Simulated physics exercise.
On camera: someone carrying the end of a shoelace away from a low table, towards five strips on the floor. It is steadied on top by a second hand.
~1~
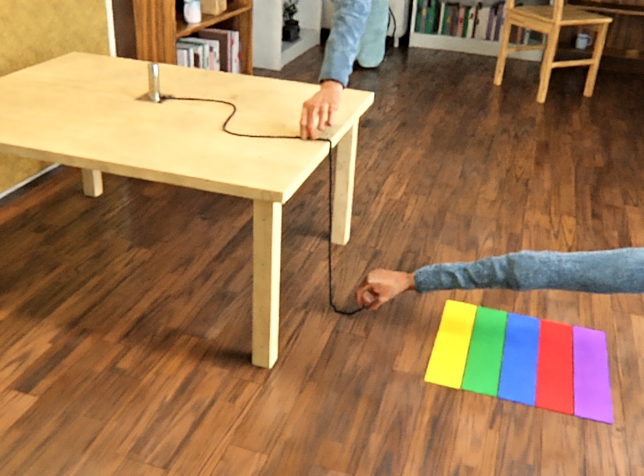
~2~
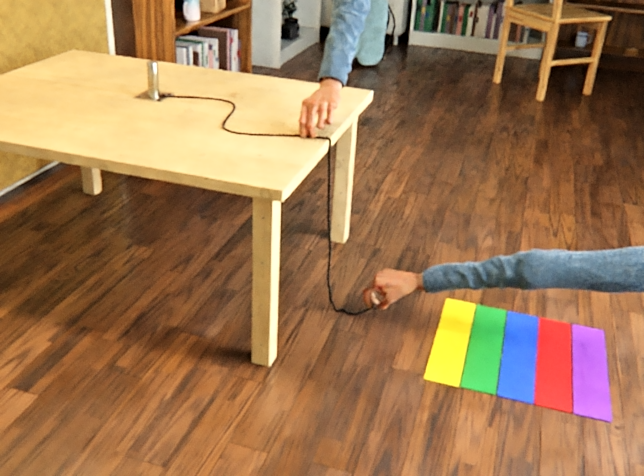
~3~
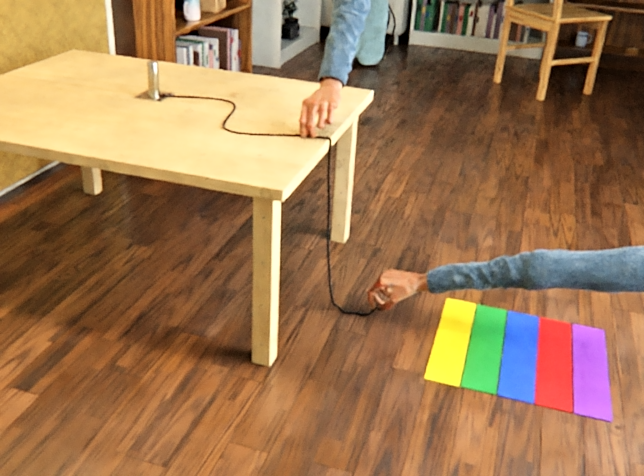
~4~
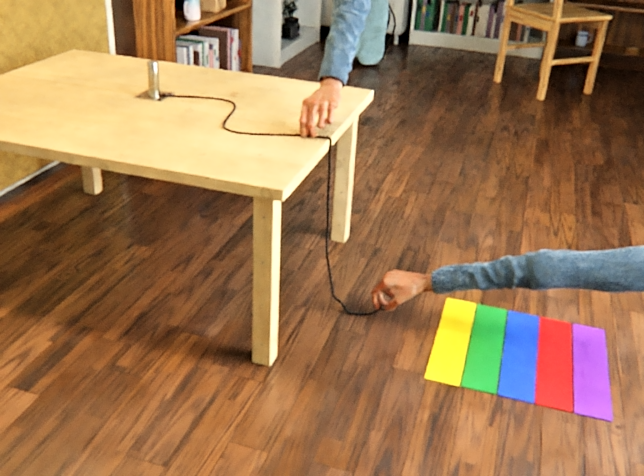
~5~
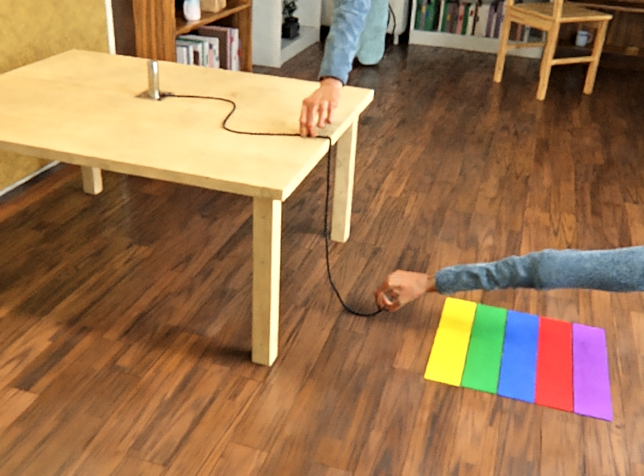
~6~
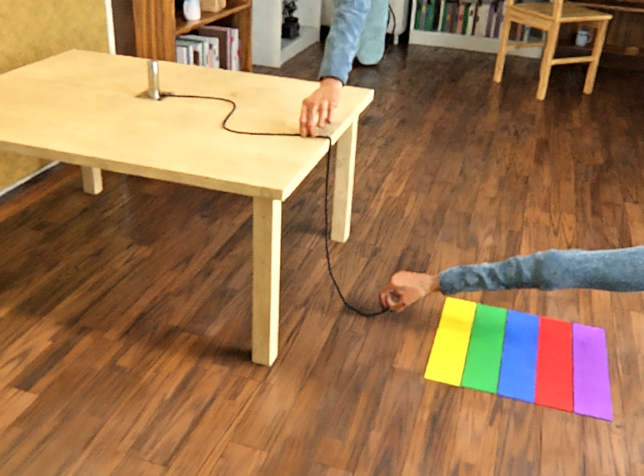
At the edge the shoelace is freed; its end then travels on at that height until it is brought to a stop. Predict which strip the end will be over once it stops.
I would say the red strip.
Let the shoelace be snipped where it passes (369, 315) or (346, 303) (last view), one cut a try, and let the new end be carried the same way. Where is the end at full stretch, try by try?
Roughly at (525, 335) the first time and at (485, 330) the second.
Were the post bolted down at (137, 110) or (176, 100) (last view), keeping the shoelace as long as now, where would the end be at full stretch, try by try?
Roughly (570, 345) and (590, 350).
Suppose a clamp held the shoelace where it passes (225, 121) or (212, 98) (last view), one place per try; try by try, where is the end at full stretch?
Roughly (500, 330), then roughly (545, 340).
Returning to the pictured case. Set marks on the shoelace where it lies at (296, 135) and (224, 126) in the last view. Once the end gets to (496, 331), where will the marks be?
They end up close to (336, 167) and (286, 127).
A little later, end near (496, 331); over green.
Next, end near (533, 339); over blue.
When it is tight, end near (556, 344); over red. Over red.
